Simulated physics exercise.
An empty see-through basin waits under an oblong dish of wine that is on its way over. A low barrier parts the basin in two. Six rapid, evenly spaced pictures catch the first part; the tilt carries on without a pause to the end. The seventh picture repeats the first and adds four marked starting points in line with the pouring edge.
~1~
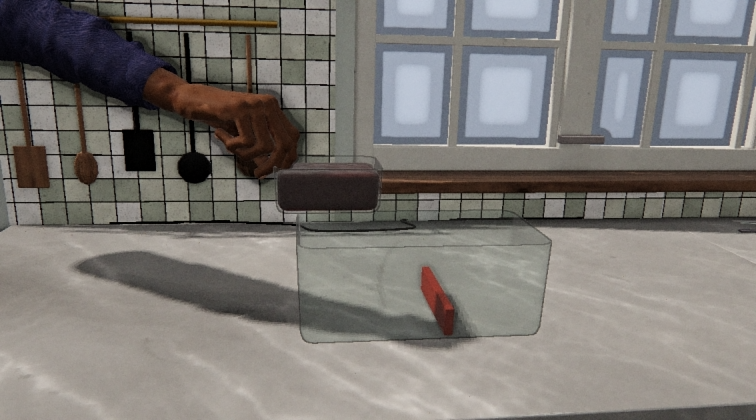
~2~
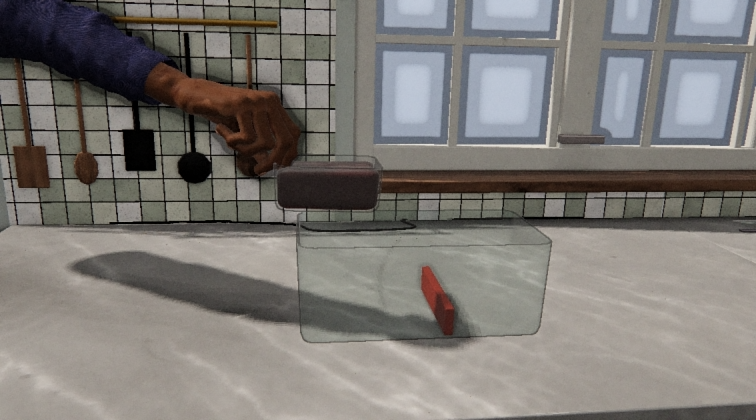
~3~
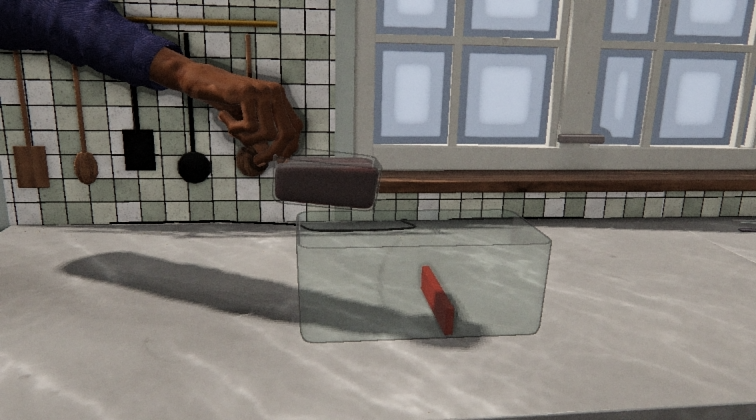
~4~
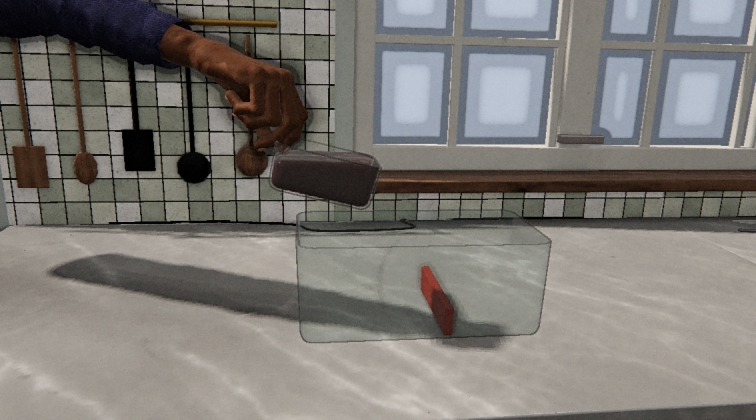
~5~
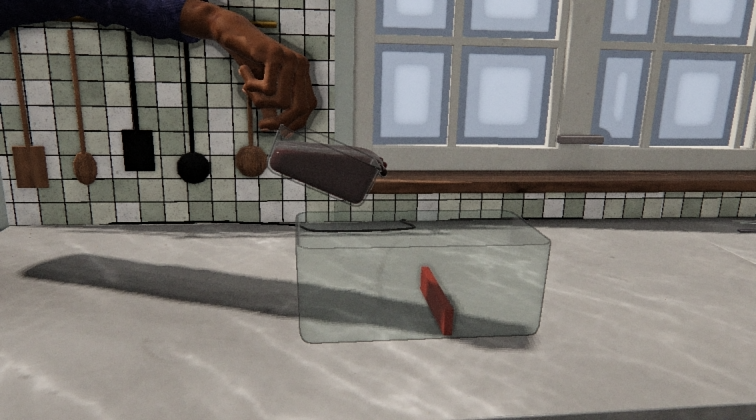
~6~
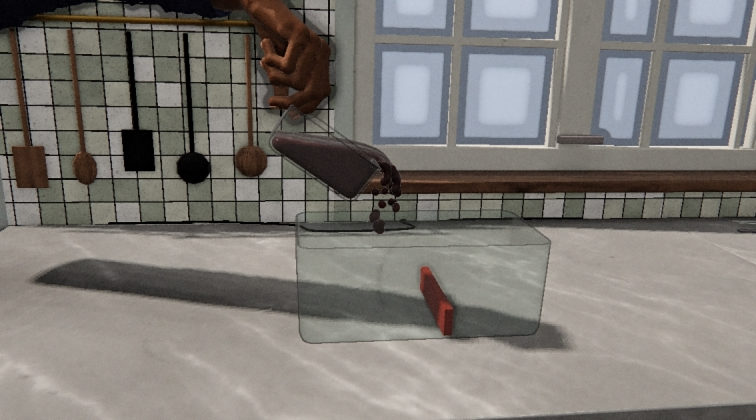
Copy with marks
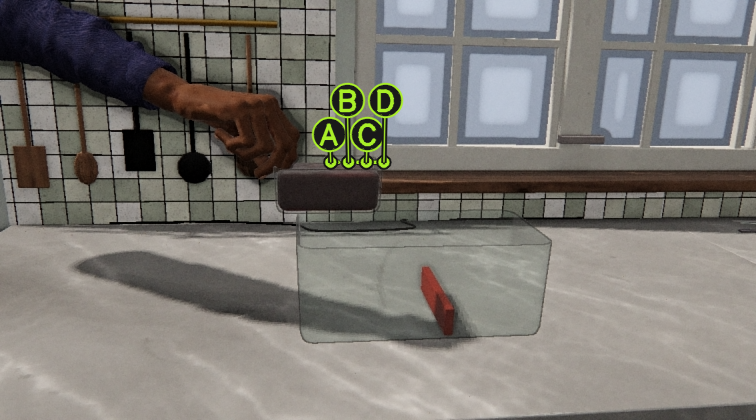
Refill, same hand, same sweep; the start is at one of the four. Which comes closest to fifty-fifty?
Go for C.
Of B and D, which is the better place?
D it is.
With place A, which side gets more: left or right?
The left side.
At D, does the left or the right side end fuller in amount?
The right side.
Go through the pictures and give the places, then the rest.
The first frame shows upright, lip at (377, 162); basin from (300, 340) to (538, 332); top of the wall at (437, 286); nothing has left yet.
The second frame shows upright, lip at (377, 162); nothing has left yet.
The third frame shows tipped about 6°, lip at (377, 161); nothing has left yet.
The fourth frame shows tipped about 14°, lip at (377, 162); nothing has left yet.
The fifth frame shows tipped about 23°, lip at (376, 162); wine is over the lip, down to (380, 172).
The sixth frame shows tipped about 35°, lip at (376, 162); wine is over the lip, down to (378, 227).
On the marked copy, A at (330, 162); B at (348, 162); C at (366, 162); D at (383, 162).
With A, about 92 % ends left of the wall and 7 % right of it.
With B, about 84 % ends left of the wall and 15 % right of it.
With C, about 46 % ends left of the wall and 53 % right of it.
With D, about 27 % ends left of the wall and 73 % right of it.
